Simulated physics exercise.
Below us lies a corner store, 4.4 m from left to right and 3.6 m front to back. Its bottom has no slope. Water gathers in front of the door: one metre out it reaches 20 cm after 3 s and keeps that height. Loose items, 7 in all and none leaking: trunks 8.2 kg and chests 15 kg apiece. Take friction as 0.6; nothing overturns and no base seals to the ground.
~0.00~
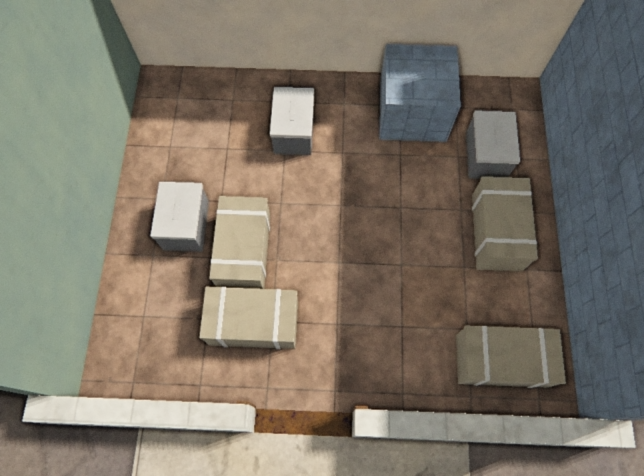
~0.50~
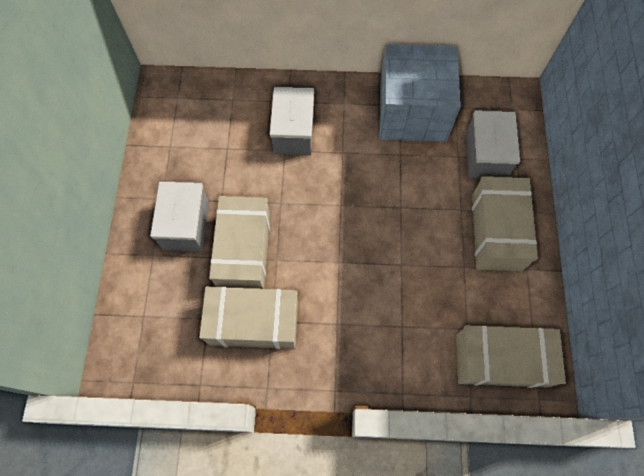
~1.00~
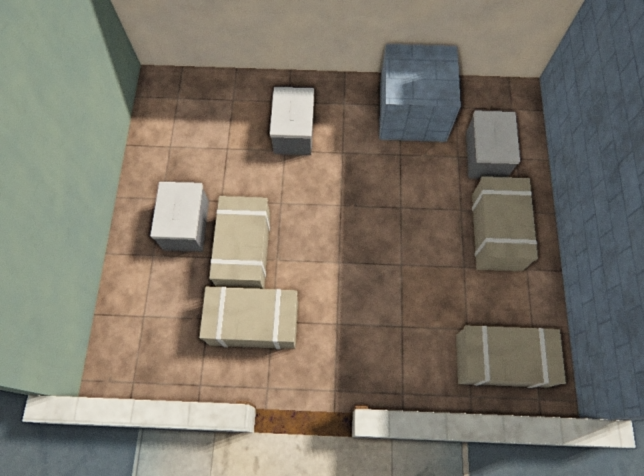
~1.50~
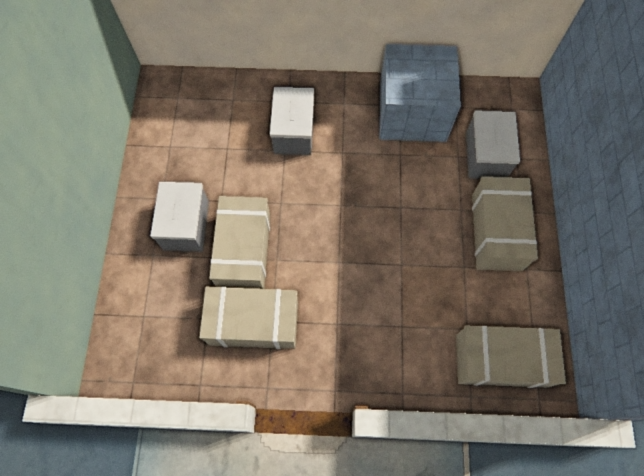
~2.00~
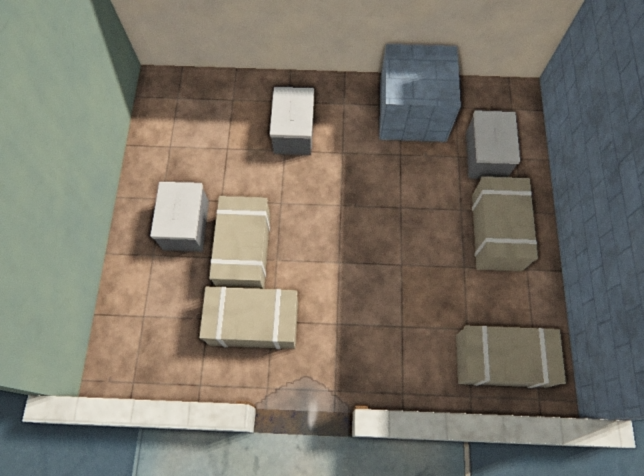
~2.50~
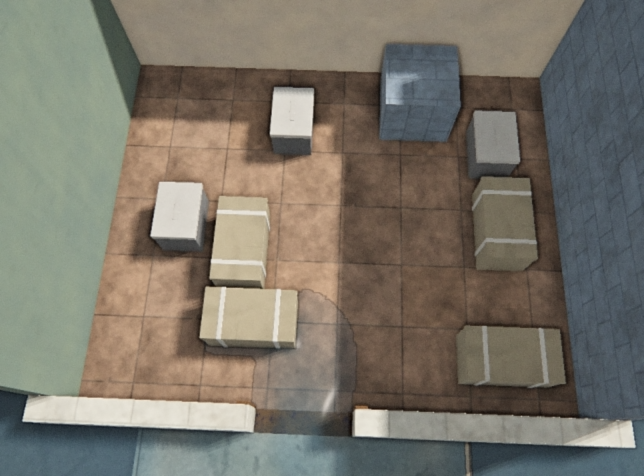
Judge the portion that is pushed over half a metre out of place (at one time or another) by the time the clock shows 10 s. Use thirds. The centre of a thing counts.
It is from one to two thirds.
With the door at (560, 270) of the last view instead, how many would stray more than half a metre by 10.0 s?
In that case 3 of them.
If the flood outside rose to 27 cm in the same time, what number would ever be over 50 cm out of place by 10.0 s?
In that case 6 of them.
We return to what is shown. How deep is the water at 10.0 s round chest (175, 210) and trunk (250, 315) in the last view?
Roughly 8 and 8 cm.
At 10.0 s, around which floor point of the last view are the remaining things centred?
Around (331, 203).
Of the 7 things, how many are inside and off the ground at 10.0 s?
At that moment 7.
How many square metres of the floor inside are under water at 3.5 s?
About 4.0 m2.
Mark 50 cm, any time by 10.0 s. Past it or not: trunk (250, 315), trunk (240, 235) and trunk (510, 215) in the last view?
In that order: Past it, over, over.
After 3.5 s 0 of 7 are over 50 cm from their spots; 1 afloat.
After 4.5 s 0 of 7 are over 50 cm from their spots; 1 afloat.
After 7.0 s 2 of 7 are over 50 cm from their spots; 3 afloat.
After 10.0 s 3 of 7 are over 50 cm from their spots, and 3 have been at some point; 7 afloat.
